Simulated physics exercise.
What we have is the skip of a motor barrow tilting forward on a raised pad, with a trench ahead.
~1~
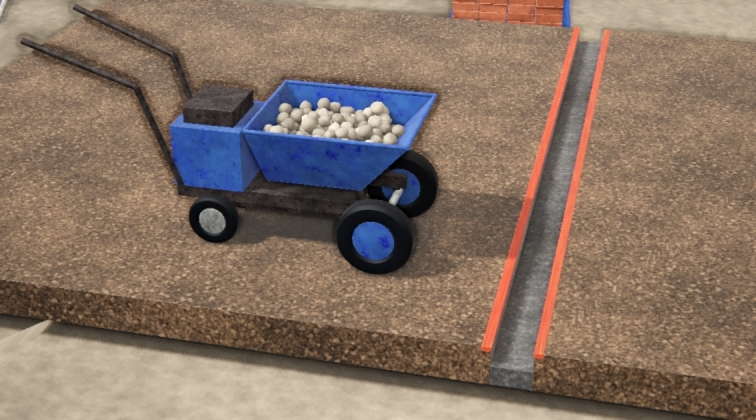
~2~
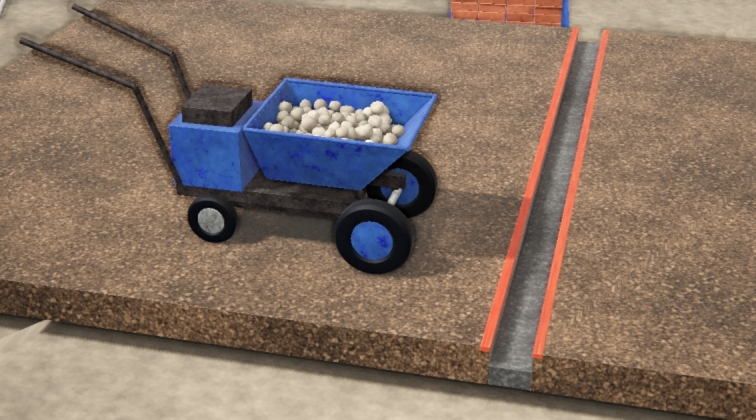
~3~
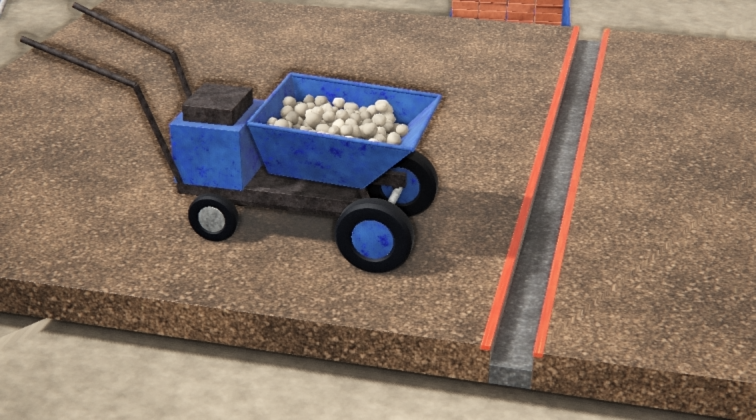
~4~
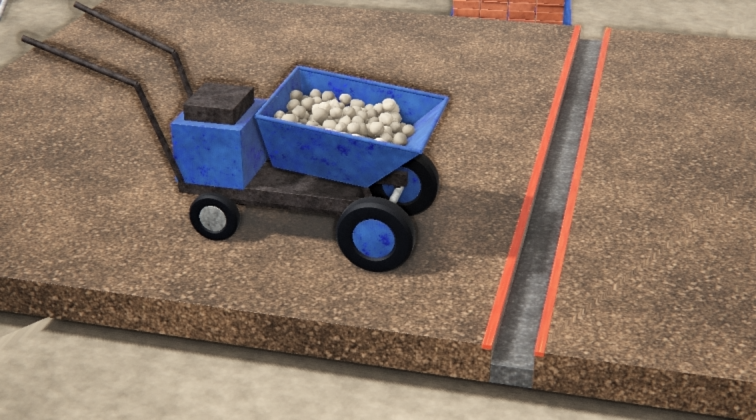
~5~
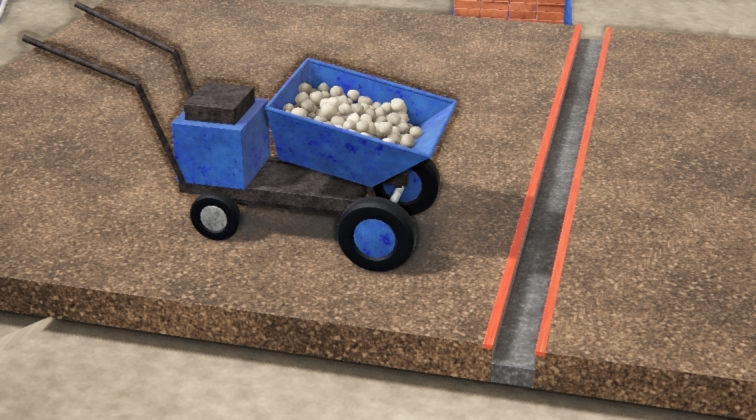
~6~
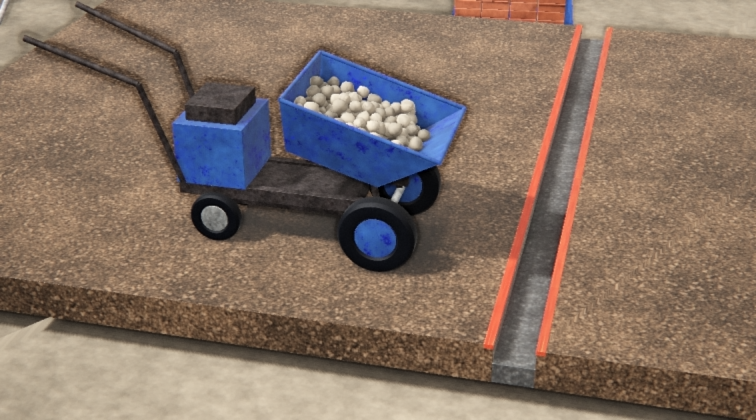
Blue skip of a motor barrow loaded with pale pebbles tilting gradually forward to the right beside a narrow orange-edged trench.
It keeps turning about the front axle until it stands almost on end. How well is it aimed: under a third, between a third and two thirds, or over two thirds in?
The trench takes from one third to two thirds.
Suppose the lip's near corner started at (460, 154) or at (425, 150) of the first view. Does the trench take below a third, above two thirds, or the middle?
The first try: Under a third. The second: One to two thirds.
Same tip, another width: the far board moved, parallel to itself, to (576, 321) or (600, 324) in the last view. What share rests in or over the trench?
First some 70, then 80 per cent.
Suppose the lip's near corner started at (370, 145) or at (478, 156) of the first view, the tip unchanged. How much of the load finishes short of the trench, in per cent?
The first gives 50 %, the second 0 %.
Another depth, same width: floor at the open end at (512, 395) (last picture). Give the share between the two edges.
Near 70 %.
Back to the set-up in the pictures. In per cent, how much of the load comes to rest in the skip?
Roughly 10 in a hundred.
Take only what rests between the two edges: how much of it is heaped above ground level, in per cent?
Close to 40 per cent.
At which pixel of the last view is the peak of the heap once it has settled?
Near (524, 235).
Soon, skip tipped steeply; all in the skip.
A while on, skip tipped right over; most in the skip; a small part short of the trench; a small part in or heaped over the trench; a stray few beyond it; a small part falling.
Towards the end, skip tipped right over; a small part in the skip; about a quarter short of the trench; about half in or heaped over the trench; about a quarter beyond it.
Finally, skip tipped right over; a small part in the skip; about a quarter short of the trench; about half in or heaped over the trench; about a quarter beyond it.
